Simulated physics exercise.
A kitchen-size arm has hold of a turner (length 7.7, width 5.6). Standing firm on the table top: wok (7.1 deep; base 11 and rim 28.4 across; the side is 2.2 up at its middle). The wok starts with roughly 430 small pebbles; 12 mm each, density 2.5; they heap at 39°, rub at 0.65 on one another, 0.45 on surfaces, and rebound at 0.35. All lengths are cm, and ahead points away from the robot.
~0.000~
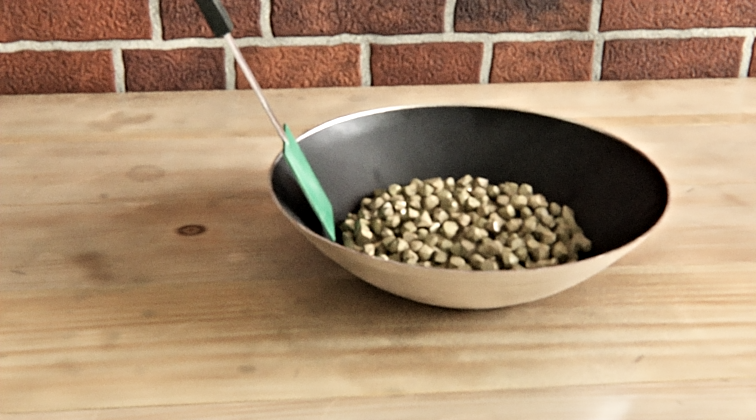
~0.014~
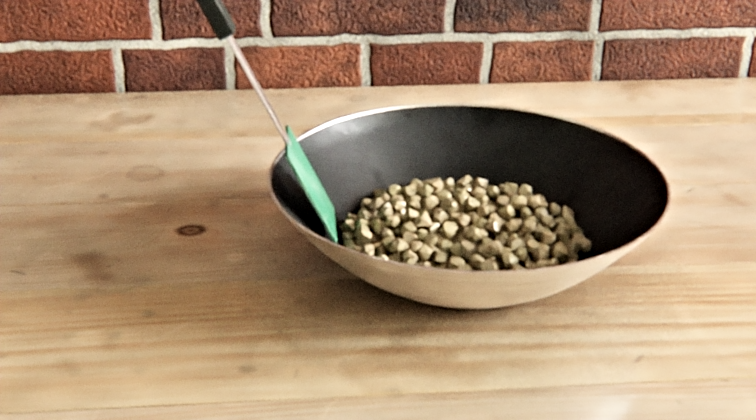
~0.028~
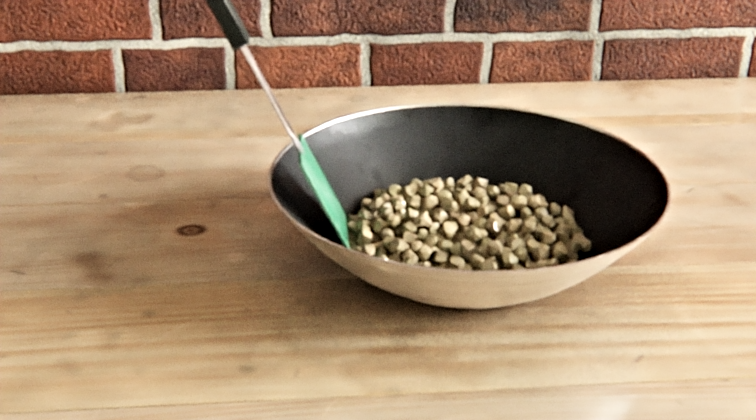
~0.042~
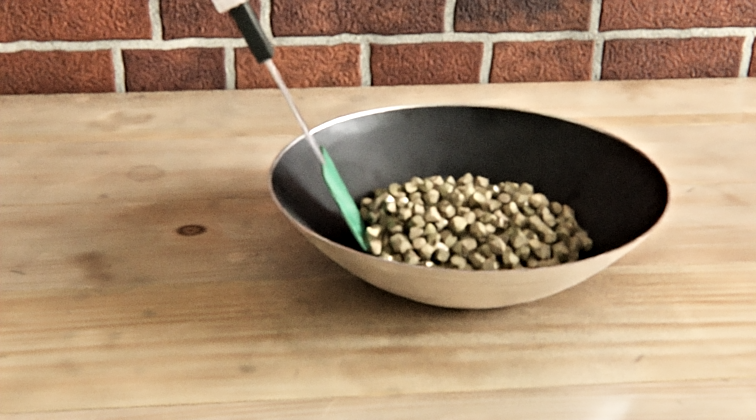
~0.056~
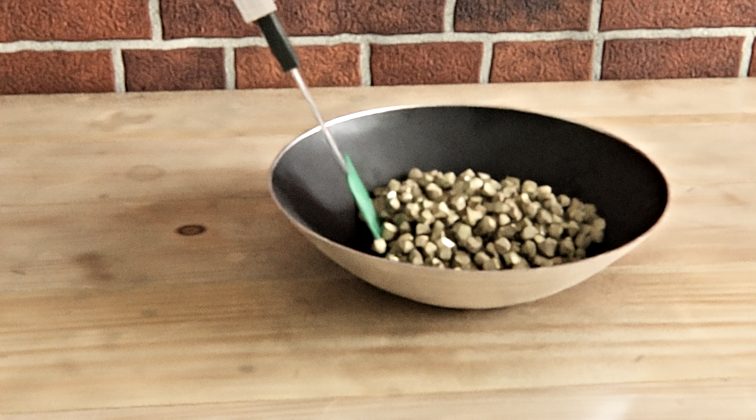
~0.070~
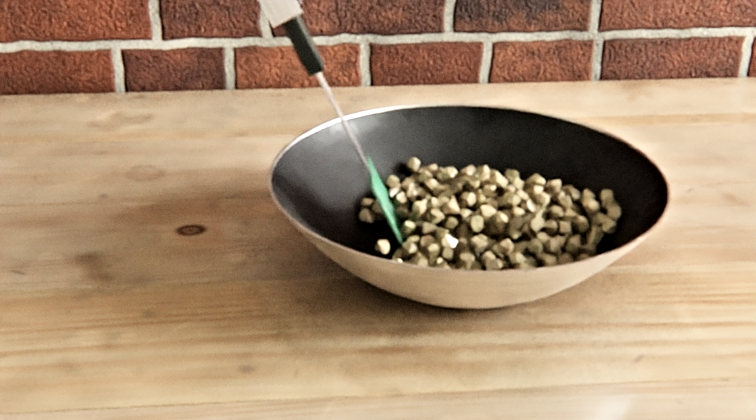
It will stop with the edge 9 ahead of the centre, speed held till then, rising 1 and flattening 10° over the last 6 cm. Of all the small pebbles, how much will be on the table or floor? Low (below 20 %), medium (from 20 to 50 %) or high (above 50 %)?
A medium share, from 20 to 50 %, ends on the table or floor.
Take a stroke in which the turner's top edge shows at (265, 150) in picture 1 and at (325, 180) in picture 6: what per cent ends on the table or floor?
About 20 per cent.
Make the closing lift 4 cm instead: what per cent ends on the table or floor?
Some 35 per cent.
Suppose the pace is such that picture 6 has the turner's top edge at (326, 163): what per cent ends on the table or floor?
About 15 per cent.
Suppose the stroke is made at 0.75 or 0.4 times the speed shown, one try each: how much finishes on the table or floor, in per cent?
About 25 and 10 per cent.
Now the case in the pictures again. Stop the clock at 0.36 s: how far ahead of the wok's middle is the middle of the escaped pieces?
Some 22 cm.
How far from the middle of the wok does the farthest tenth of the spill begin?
About 40 cm.
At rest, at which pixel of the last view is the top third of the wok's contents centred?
Around (552, 232).
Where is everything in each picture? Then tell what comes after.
The first picture shows turner top edge at (284, 138), sloping 65°; upper third of the load around (463, 226), from x 345 to 585, top at y 185; 426 in the wok.
The second picture shows turner top edge at (287, 140), sloping 65°; upper third of the load around (463, 226), from x 345 to 585, top at y 185.
The third picture shows turner top edge at (300, 148), sloping 65°; upper third of the load around (464, 226), from x 350 to 585, top at y 185.
The fourth picture shows turner top edge at (322, 161), sloping 65°; upper third of the load around (465, 223), from x 365 to 585, top at y 185.
The fifth picture shows turner top edge at (346, 169), sloping 65°; upper third of the load around (474, 214), from x 365 to 600, top at y 175.
The sixth picture shows turner top edge at (369, 171), sloping 65°; upper third of the load around (491, 208), from x 365 to 615, top at y 165; 426 in the wok.
By 0.10 s, sloping 65°, highest piece 9 above the table; 426 in the wok.
By 0.14 s, sloping 62°, highest piece 10 above the table; 425 in the wok, 1 on the blade or in flight.
By 0.36 s, sloping 55°, highest piece 15 above the table; 271 in the wok, 22 on the table or floor, 133 on the blade or in flight.
By 1.41 s, sloping 55°, highest piece 8 above the table; 271 in the wok, 155 on the table or floor.
Final count, 271 in the wok, 155 on the table or floor. That is 36 % on the table or floor.
